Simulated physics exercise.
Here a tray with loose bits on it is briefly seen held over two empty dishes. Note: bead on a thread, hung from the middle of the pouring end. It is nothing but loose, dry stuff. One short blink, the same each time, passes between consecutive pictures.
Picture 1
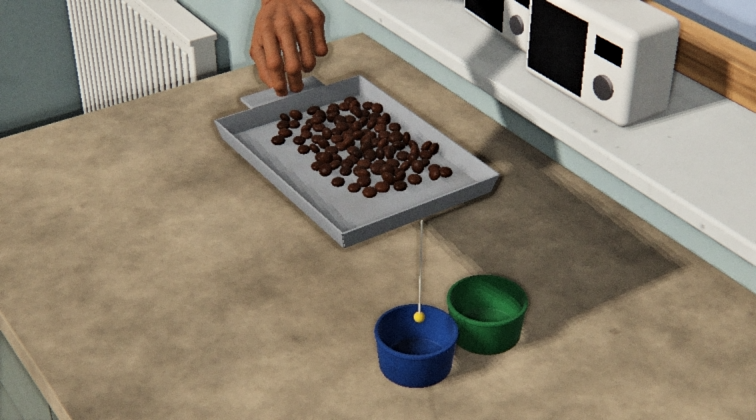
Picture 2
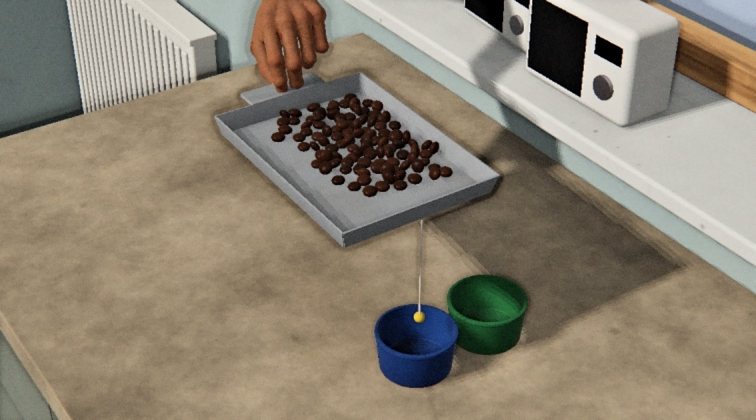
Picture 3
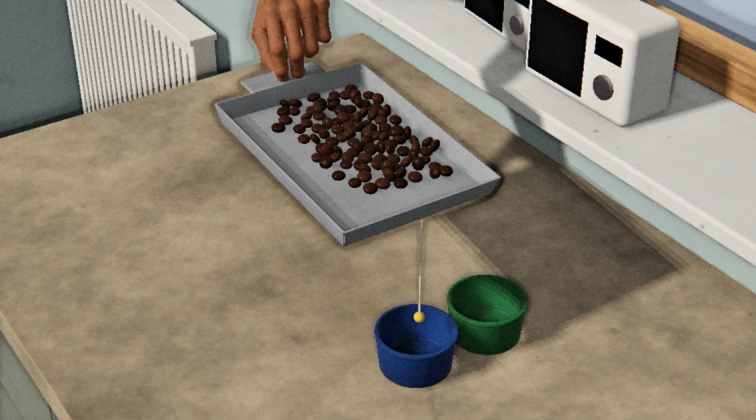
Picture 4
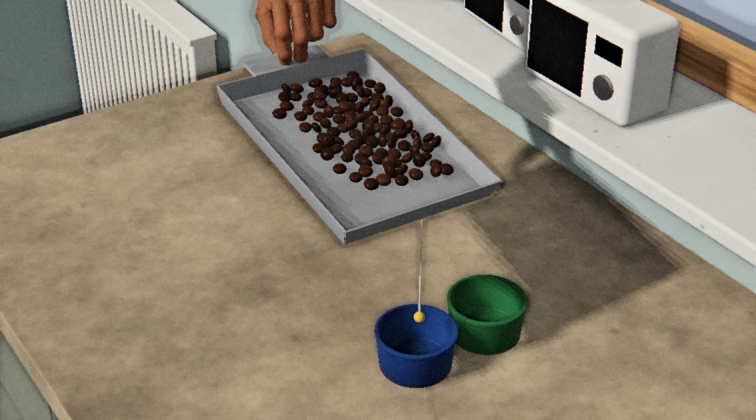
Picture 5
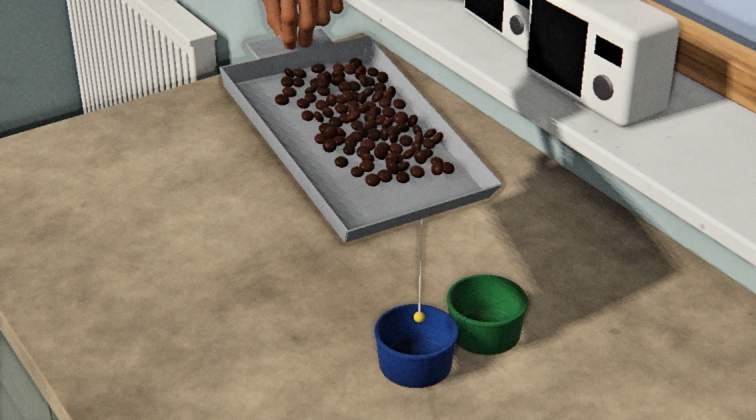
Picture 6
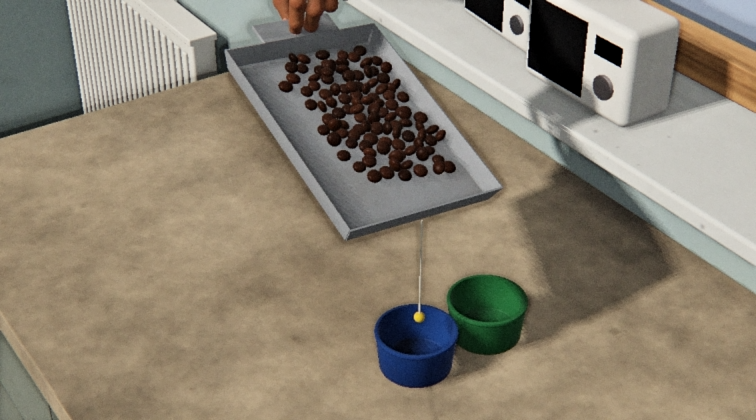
A mottled beige countertop beside a pale windowsill is seen from above at an angle, the view staying still. A hand is at the far end of a grey tray of dark brown pieces, above a blue dish and a green one to its right, a yellow bead hanging on a thread. The tray's far end rises gradually, its near edge dipping slightly toward the right corner.
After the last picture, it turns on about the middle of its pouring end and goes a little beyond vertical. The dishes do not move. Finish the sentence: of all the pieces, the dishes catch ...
... fewer than half.
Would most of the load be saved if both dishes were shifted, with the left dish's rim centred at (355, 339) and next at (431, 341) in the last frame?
The first time it's lower than half, the second time higher than half.
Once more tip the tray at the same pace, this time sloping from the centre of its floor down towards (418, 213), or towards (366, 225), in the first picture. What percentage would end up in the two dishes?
About 0 and 0 percent.
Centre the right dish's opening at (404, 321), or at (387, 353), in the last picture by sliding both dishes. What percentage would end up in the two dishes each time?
0, then 0 %.
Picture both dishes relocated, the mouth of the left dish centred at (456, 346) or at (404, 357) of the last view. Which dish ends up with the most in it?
The first time it's the right member, the second time the right member.
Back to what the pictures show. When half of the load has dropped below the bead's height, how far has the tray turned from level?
Tilt: Around 95 degrees.
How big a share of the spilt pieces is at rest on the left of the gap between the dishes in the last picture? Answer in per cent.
Share on the left: Near 10 %.
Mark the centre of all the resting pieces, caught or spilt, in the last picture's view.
Roughly pixel (515, 363).
Shortly afterwards, tray tipped steeply; all but a few on the tray; a little in the air.
Next, tray tipped past a quarter turn; near a quarter on the tray; near a quarter in the right dish; near half outside both; near a quarter in the air.
Some moments later, tray tipped past a quarter turn; near a third in the right dish; near two thirds outside both.
In the end, tray tipped past a quarter turn; none at all in the left dish; near a third in the right dish; near two thirds outside both.
